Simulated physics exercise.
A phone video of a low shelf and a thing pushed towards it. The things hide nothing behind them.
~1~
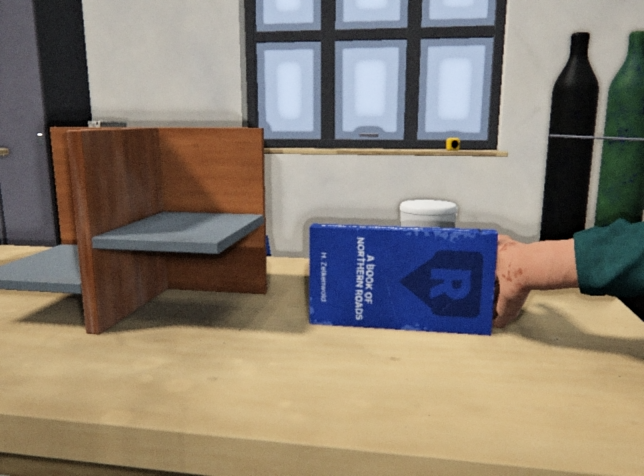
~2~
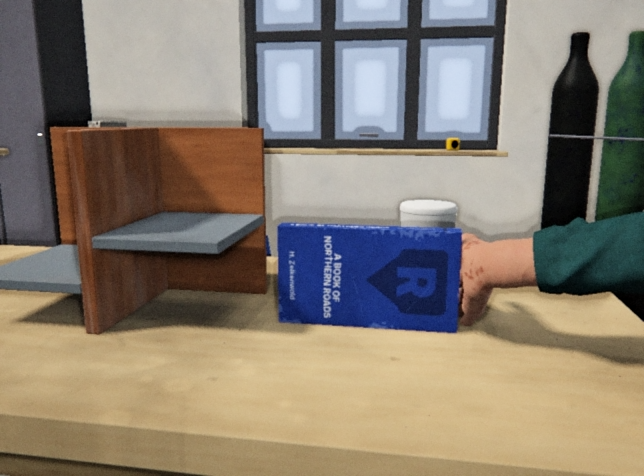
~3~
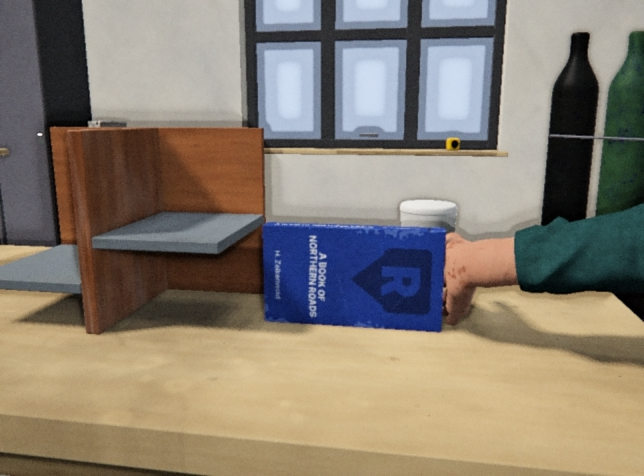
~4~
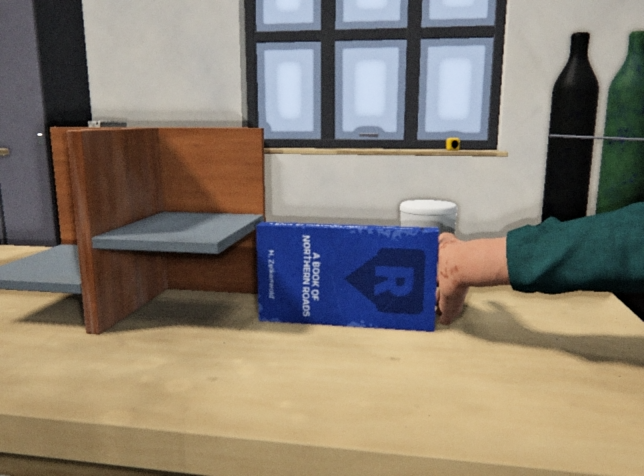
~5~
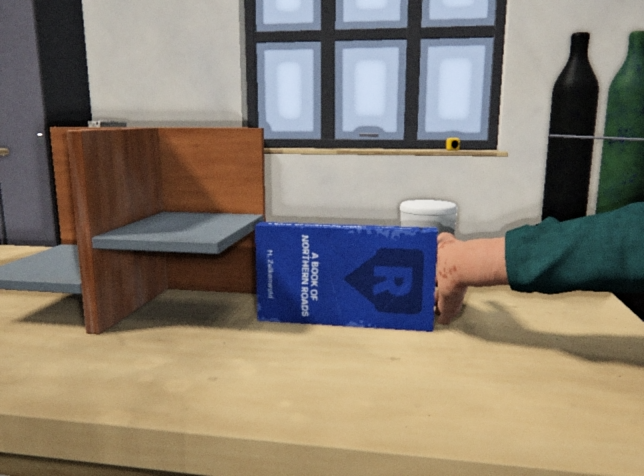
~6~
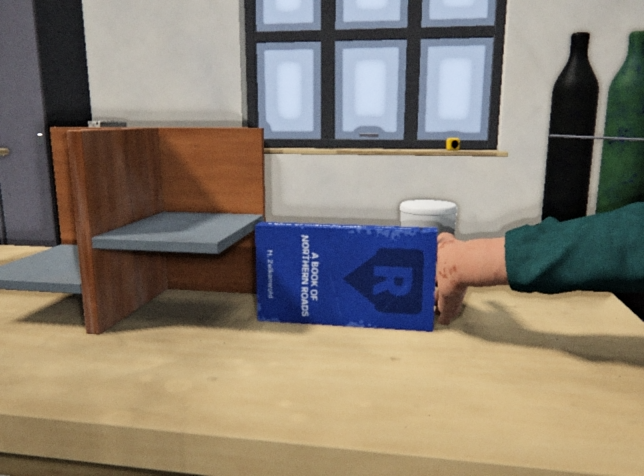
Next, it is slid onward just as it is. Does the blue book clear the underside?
The blue book won't go under.
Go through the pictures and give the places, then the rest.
Hand sliding it forward; blue book (399, 279); shelf (127, 221), in the first picture.
Hand sliding it forward; blue book (367, 277); shelf (127, 221), in the second picture.
Hand sliding it forward; blue book (352, 276); shelf (127, 221), in the third picture.
Hand sliding it forward; blue book (346, 276); shelf (127, 221), in the fourth picture.
Hand sliding it forward; blue book (345, 276); shelf (127, 221), in the fifth picture.
Hand sliding it forward; blue book (344, 276); shelf (127, 221), in the sixth picture.
Then, 0.92 s past the last view, blue book sliding up to the opening near (329, 275).
Finally, the blue book is too tall, near (329, 275).
